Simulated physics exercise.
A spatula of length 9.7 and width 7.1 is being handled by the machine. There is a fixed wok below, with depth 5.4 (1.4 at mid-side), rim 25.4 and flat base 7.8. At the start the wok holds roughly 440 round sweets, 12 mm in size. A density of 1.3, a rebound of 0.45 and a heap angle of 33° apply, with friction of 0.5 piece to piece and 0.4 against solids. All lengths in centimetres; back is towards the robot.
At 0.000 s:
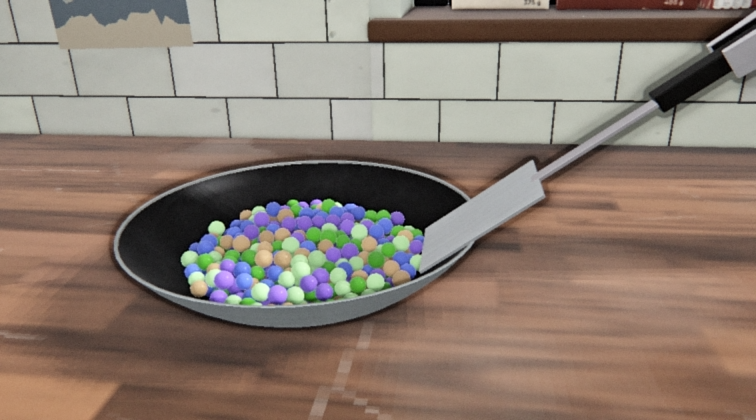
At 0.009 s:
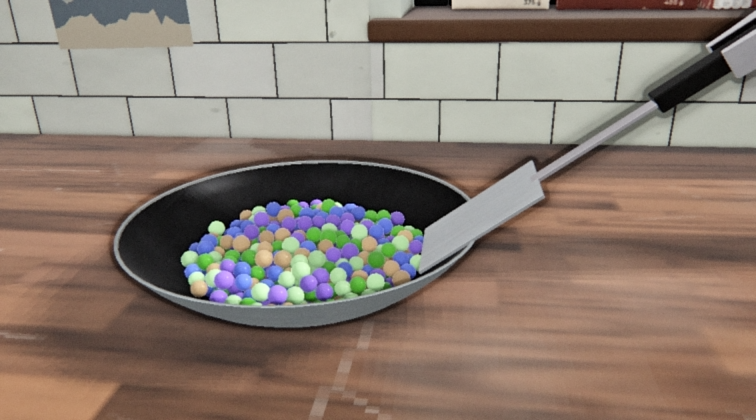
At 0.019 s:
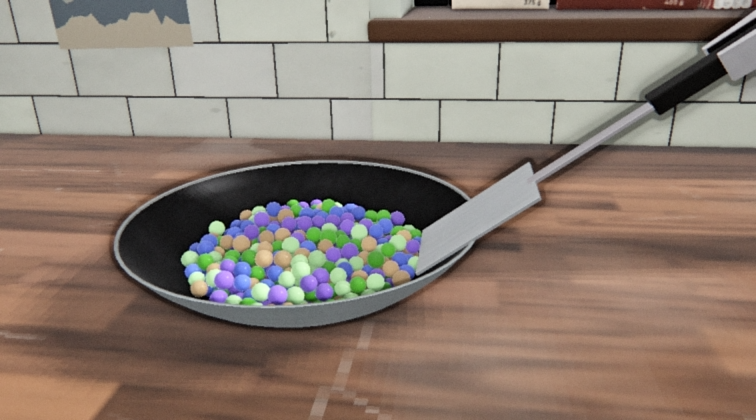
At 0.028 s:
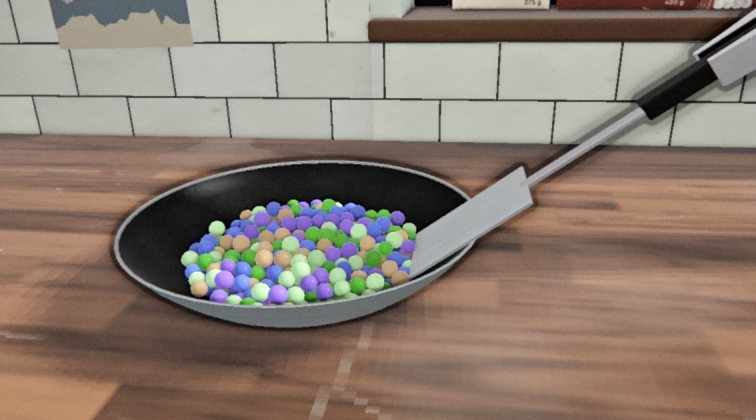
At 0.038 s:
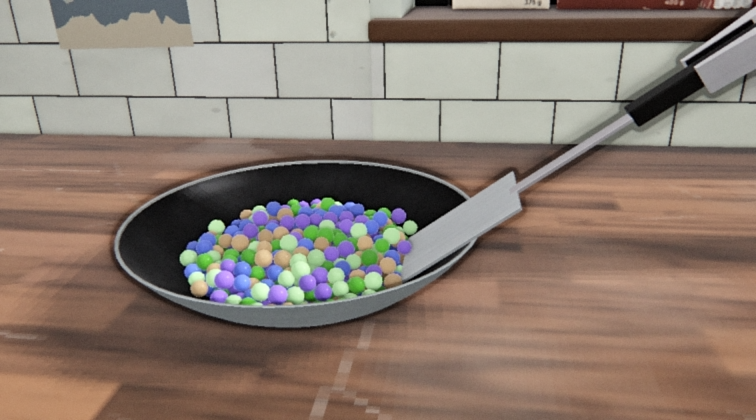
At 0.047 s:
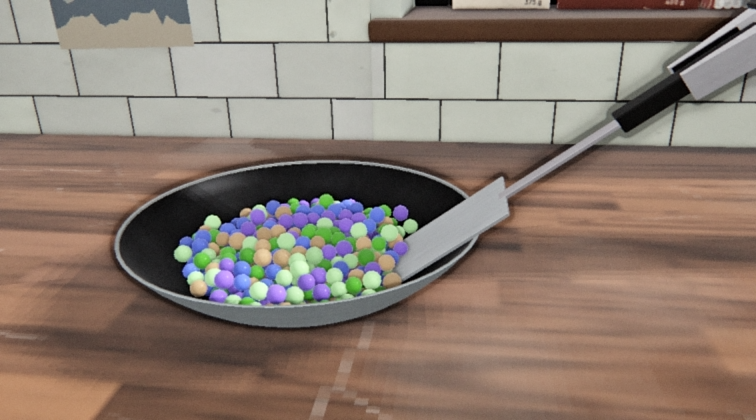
We see a dark wok of small green, purple, blue and orange balls on a wooden counter as a spatula, held still at first, slides slowly down and left inside its right edge, slightly shifting the balls.
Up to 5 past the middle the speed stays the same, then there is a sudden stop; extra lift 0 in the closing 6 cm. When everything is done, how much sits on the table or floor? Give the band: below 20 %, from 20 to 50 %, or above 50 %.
Below 20 %.
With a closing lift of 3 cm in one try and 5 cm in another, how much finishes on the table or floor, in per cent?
I'd put it near 5 in a hundred, then near 10 in a hundred.
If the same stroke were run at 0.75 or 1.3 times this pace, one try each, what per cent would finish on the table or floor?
Roughly 5 percent for the first try, 10 percent for the second.
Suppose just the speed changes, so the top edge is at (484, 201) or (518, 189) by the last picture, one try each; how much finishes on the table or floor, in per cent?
Near 20 per cent in the first try and near 0 per cent in the second.
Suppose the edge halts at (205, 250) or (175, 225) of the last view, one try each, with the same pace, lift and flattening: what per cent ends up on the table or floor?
I'd say some 25 per cent, then some 45 per cent.
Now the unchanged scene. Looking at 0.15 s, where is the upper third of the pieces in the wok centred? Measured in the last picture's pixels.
Roughly pixel (223, 227).
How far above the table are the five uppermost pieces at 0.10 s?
Height: Approx. 5 cm.
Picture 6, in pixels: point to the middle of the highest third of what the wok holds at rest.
Centre: Roughly (200, 223).
By 0.10 s, sloping 37°, highest piece 6 above the table; 440 in the wok.
By 0.15 s, sloping 37°, highest piece 7 above the table; 439 in the wok, 1 on the blade or in flight.
By 0.37 s, sloping 37°, highest piece 7 above the table; 421 in the wok, 18 on the table or floor, 1 on the blade or in flight.
By 1.42 s, sloping 37°, highest piece 7 above the table; 421 in the wok, 19 on the table or floor.
Final count, 421 in the wok, 19 on the table or floor. That is 4 % on the table or floor.
